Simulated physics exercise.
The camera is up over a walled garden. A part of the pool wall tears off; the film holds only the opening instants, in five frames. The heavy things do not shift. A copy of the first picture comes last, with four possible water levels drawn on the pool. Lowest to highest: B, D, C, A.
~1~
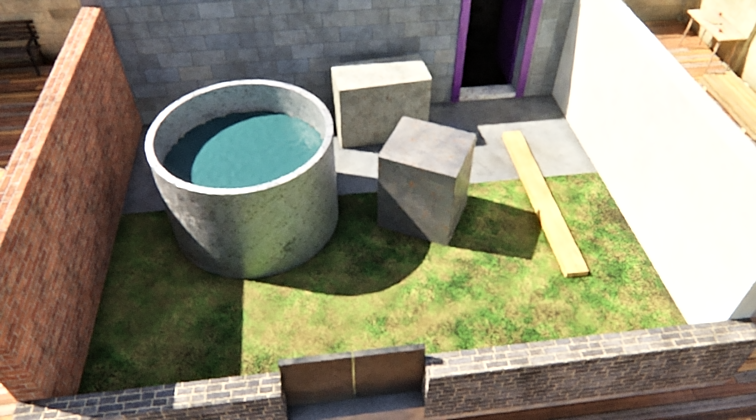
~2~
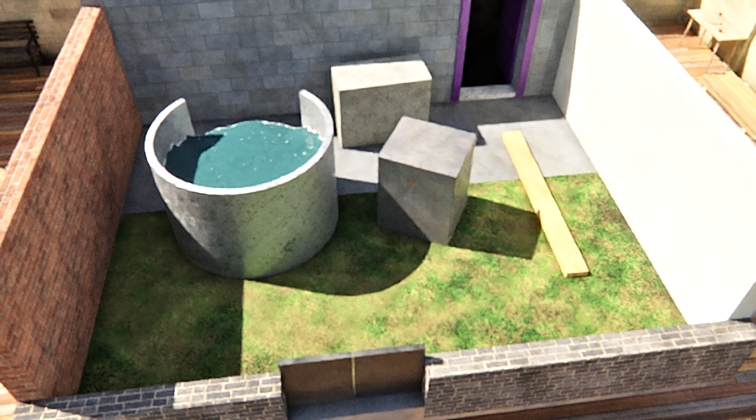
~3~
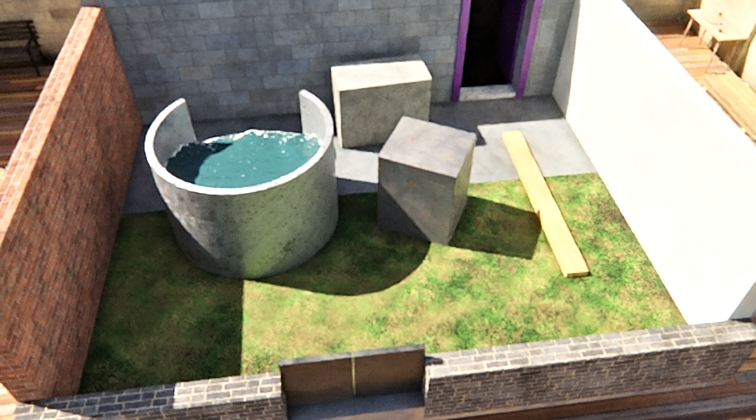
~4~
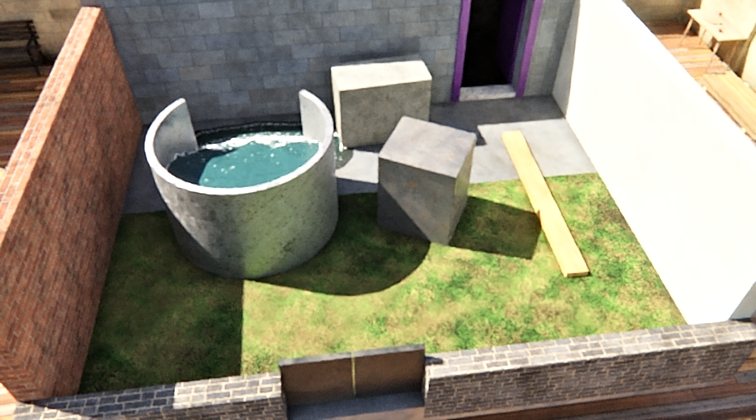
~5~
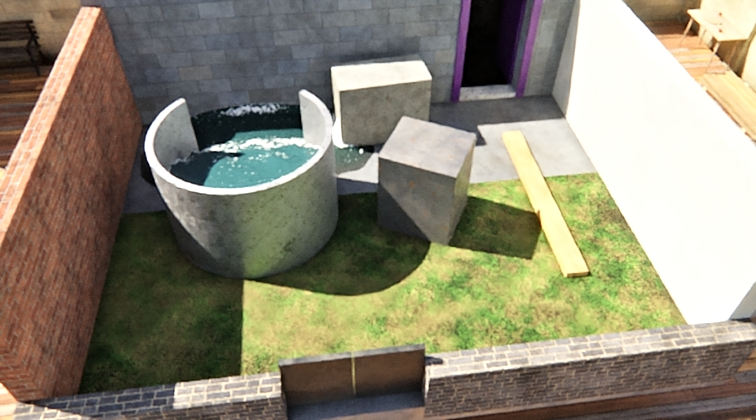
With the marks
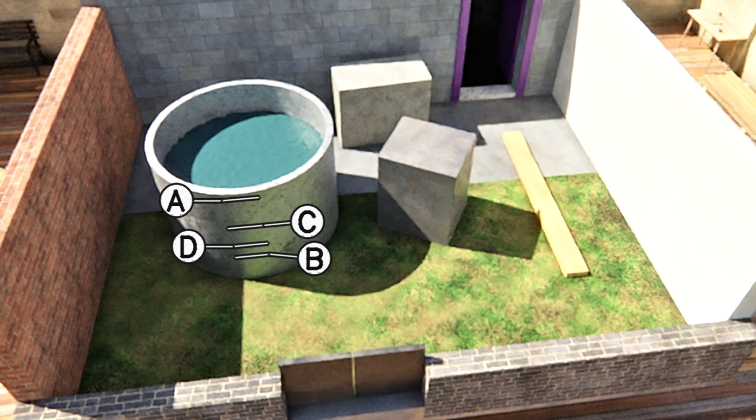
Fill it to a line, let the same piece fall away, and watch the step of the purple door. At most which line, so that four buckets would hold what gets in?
Line C just does it.
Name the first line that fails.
A it is.
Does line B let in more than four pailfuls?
No, not at all.
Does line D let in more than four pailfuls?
No, not at all.
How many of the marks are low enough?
Three.
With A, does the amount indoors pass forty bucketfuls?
No, less.
On the marked copy, A at (239, 199); B at (252, 255); C at (246, 226); D at (250, 244); from the bottom up B, D, C, A.
If A is chosen, about 12 bucketfuls get in.
If B is chosen, nothing gets over.
If C is chosen, a splash gets over, under a bucket.
If D is chosen, nothing gets over.
